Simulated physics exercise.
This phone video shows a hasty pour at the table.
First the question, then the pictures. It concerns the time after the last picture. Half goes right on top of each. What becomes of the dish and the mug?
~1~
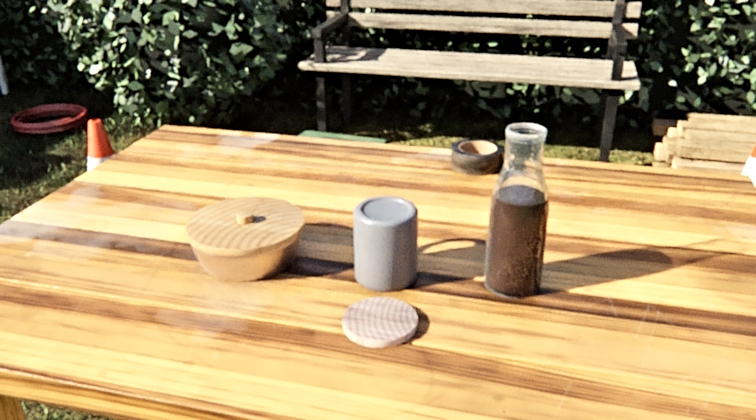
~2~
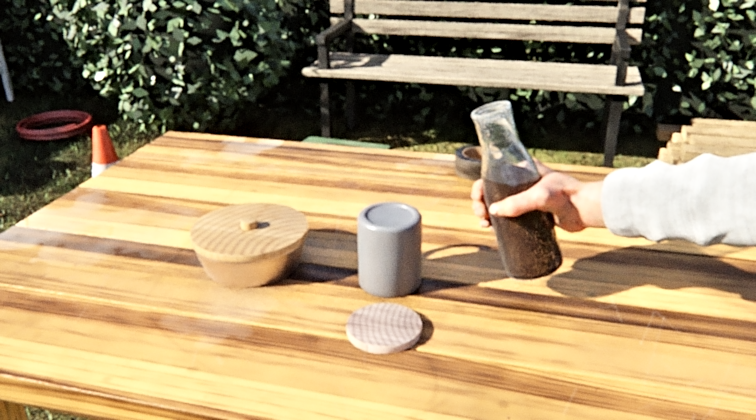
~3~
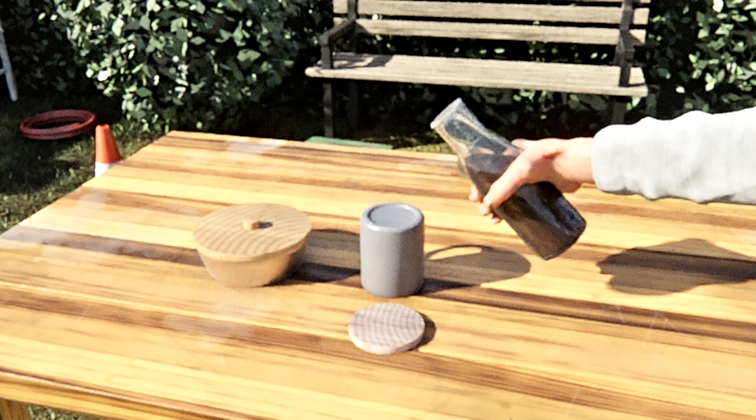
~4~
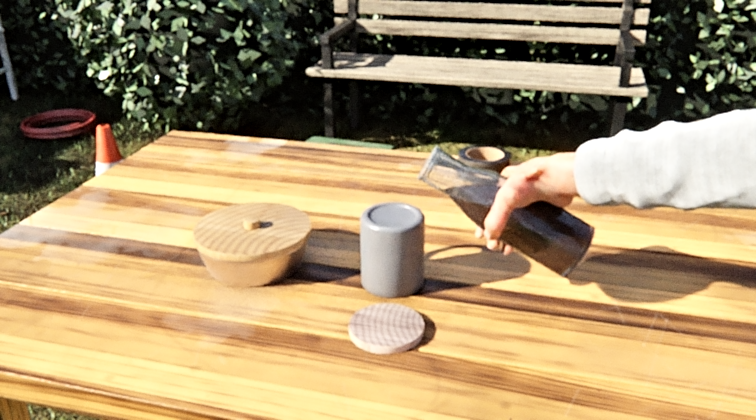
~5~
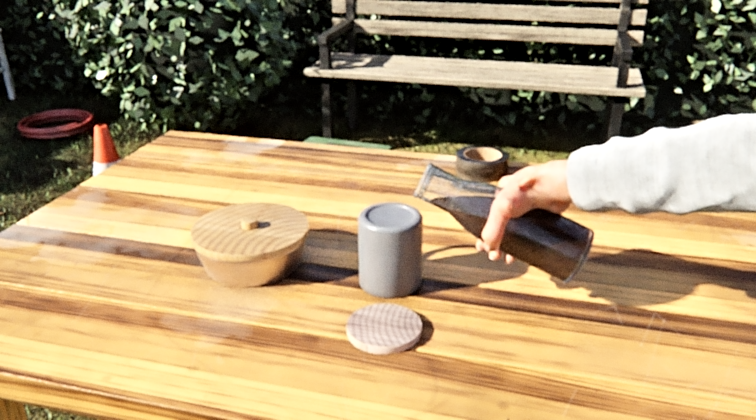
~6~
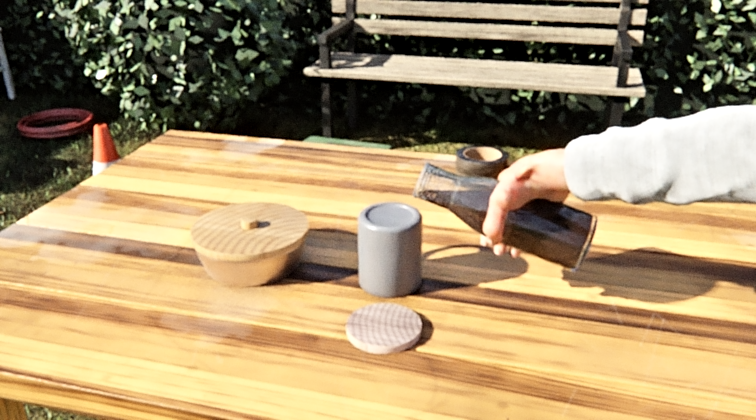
Most likely the dish misses out on it. Most likely the mug misses out on it.
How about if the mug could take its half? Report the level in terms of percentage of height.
The level comes to around 50 percent of the height.
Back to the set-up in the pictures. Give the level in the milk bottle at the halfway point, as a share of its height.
About 30 per cent of the height.
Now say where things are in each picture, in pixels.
Nothing is moving yet; milk bottle (520, 208) about two thirds full; mug (386, 245) upside down; dish (248, 244) with its lid on, in the first picture.
The milk bottle is picked up; milk bottle about two thirds full, surface at (509, 175); mug (390, 251) upside down, in the second picture.
Tilting; milk bottle (503, 175) tipped 45° with all of its load; dish (255, 250) with its lid on, in the third picture.
No stream yet; milk bottle (500, 206) tipped 60° with all of its load; mug (393, 251) upside down, in the fourth picture.
Still nothing leaves it; milk bottle (497, 216) tipped 70° with all of its load; dish (252, 250) with its lid on, in the fifth picture.
On the point of pouring; milk bottle (499, 210) tipped 75° with all of its load; mug (390, 251) upside down; dish (252, 249) with its lid on, in the sixth picture.
Next, it runs off the upturned base of the mug.
After that, it hits the lid of the dish and runs off.
Finally, the mug is empty, in a puddle; the dish is empty, in a puddle.
